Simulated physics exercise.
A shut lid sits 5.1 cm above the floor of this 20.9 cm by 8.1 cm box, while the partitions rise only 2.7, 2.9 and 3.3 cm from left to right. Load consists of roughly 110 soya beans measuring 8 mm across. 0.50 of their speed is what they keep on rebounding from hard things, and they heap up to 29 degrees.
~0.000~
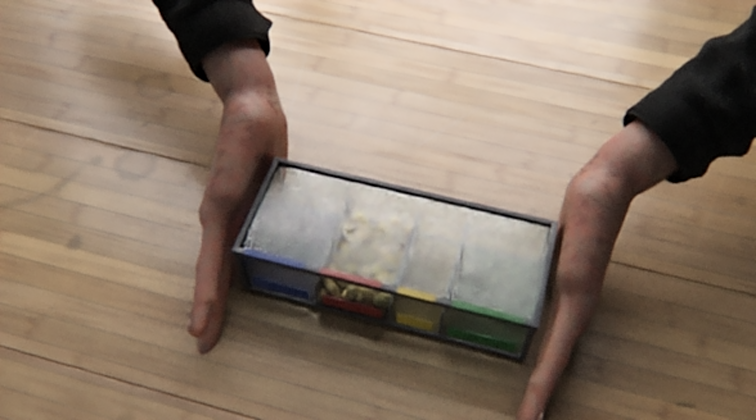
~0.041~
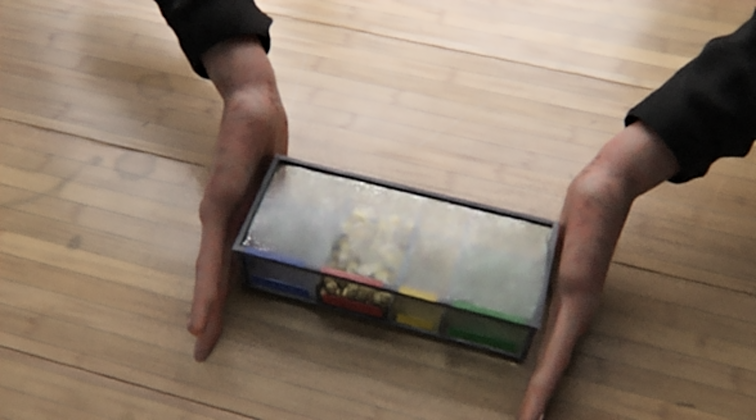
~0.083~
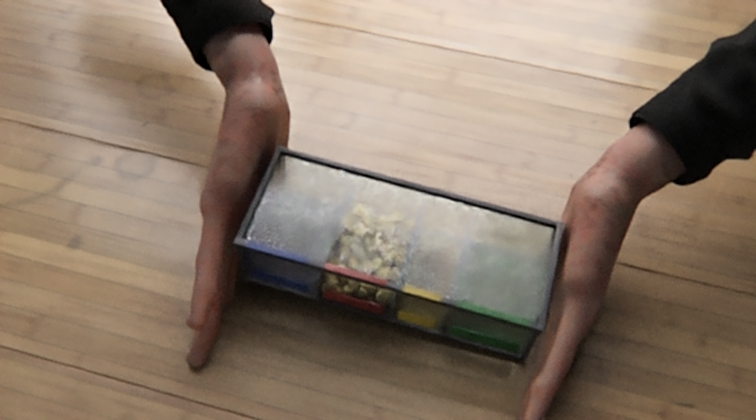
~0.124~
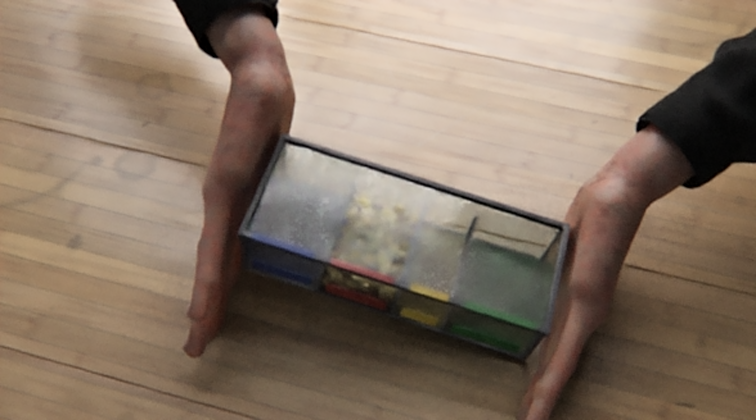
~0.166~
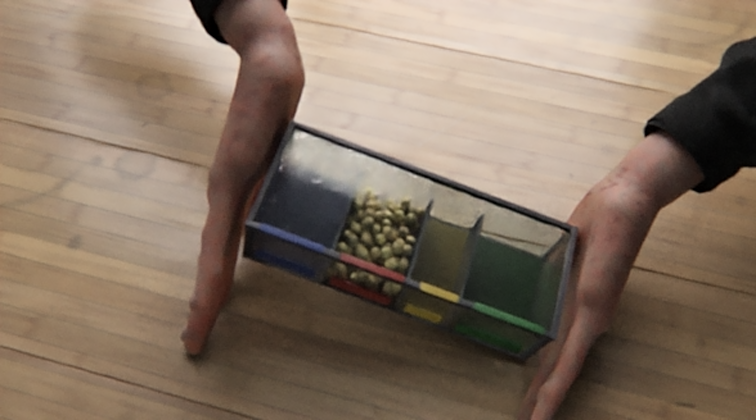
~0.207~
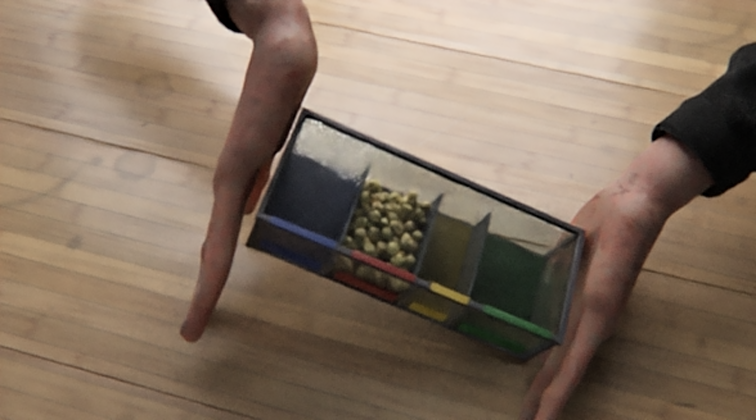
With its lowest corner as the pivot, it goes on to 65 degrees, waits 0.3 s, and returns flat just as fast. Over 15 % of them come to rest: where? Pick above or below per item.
Red = above; blue = below; green = below; yellow = below.
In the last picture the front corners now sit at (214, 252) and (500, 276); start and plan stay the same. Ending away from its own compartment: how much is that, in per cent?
In that case some 10 per cent.
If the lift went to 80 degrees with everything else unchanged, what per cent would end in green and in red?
Green: 40 per cent; red: 50 per cent.
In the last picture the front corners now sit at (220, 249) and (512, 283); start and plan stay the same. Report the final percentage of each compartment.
Final shares, in per cent - red: 95, blue: 5, green: 0, yellow: 0.
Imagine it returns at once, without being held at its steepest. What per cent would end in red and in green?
In per cent: Red 90, green 5.
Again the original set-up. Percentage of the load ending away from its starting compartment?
Share changed: Approx. 10 %.
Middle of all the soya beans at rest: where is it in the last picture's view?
Look around (380, 277) in the last picture.
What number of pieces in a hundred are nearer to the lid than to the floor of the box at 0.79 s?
Share: Approx. 10 %.
Then, at 0.79 s, tilt 65 degrees; red 95 %, green 5 %, yellow 5 %.
After 1.18 s, tilt 36 degrees; red 90 %, green 5 %, yellow 5 %.
After 1.66 s, tilt 0 degrees; red 90 %, green 5 %, yellow 5 %.
In the end, at 2.0 s, red 90 %, blue 0 %, green 5 %, yellow 5 %.
